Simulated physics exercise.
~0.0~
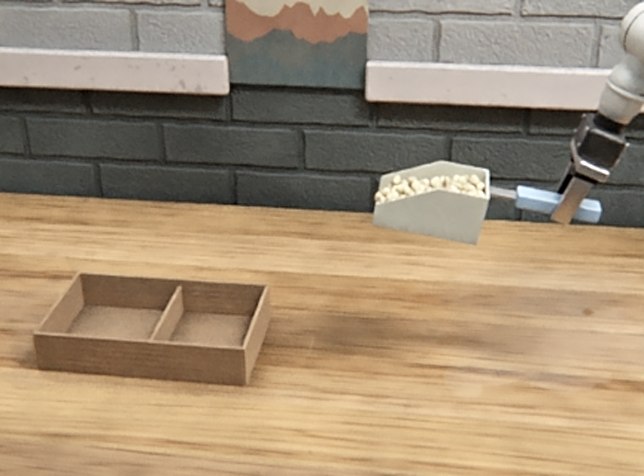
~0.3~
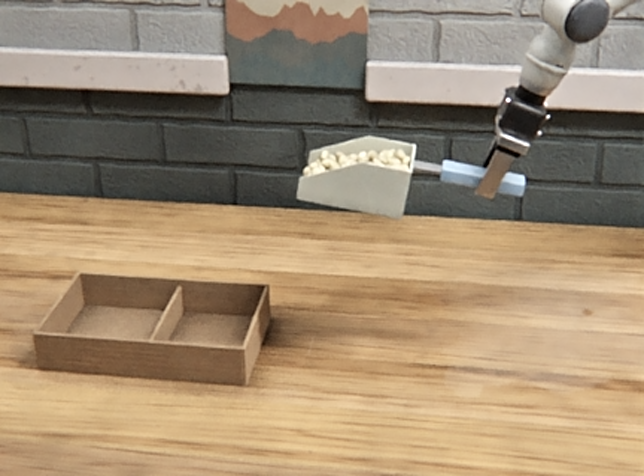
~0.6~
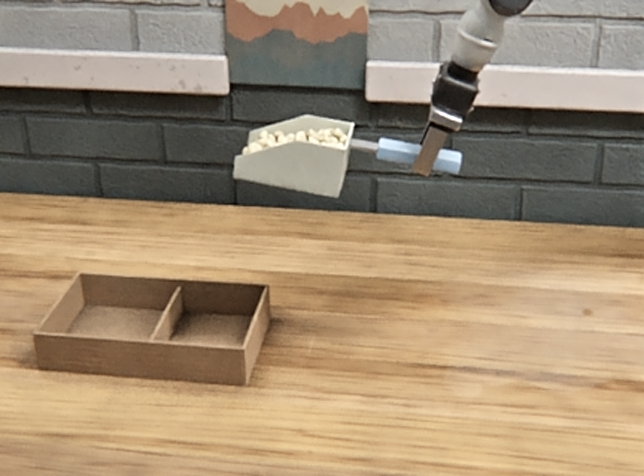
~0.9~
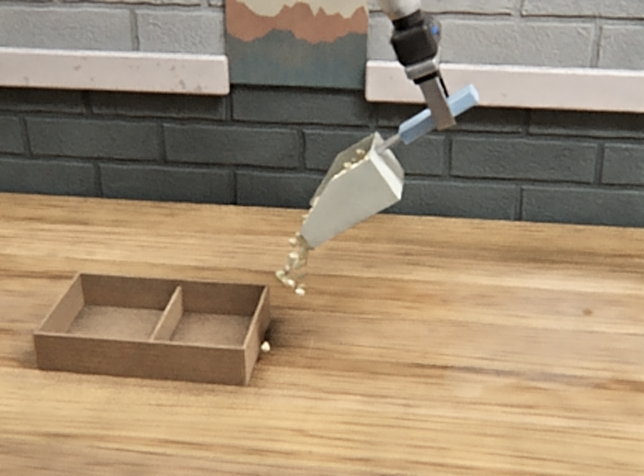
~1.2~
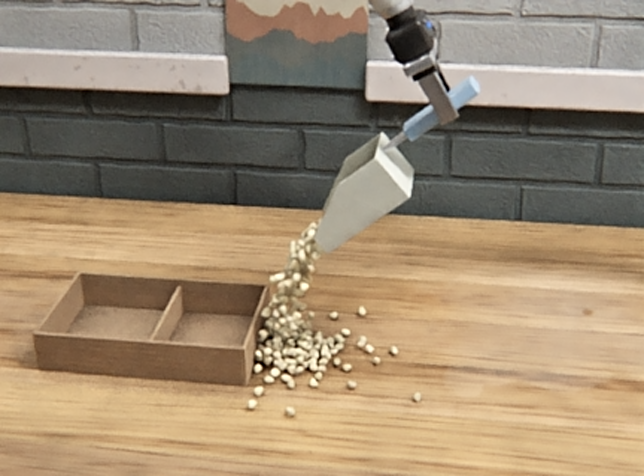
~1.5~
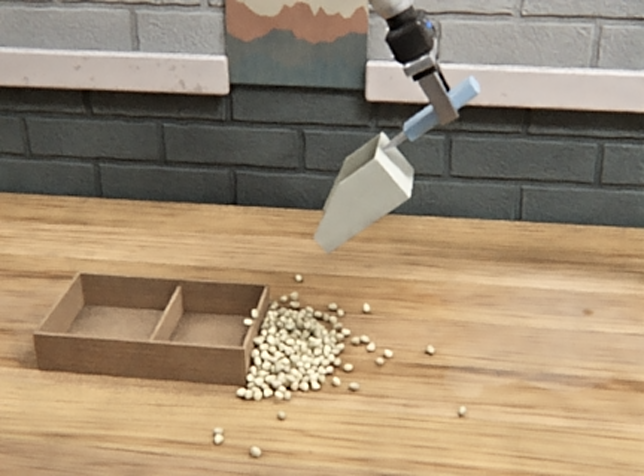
The clip shows a robot arm carrying a pale scoop of dried beans left toward a divided brown tray on a wooden table, then tipping it steeply so the beans pour out just right of the tray, where nearly all end in a scattered pile beside the empty-looking compartments.
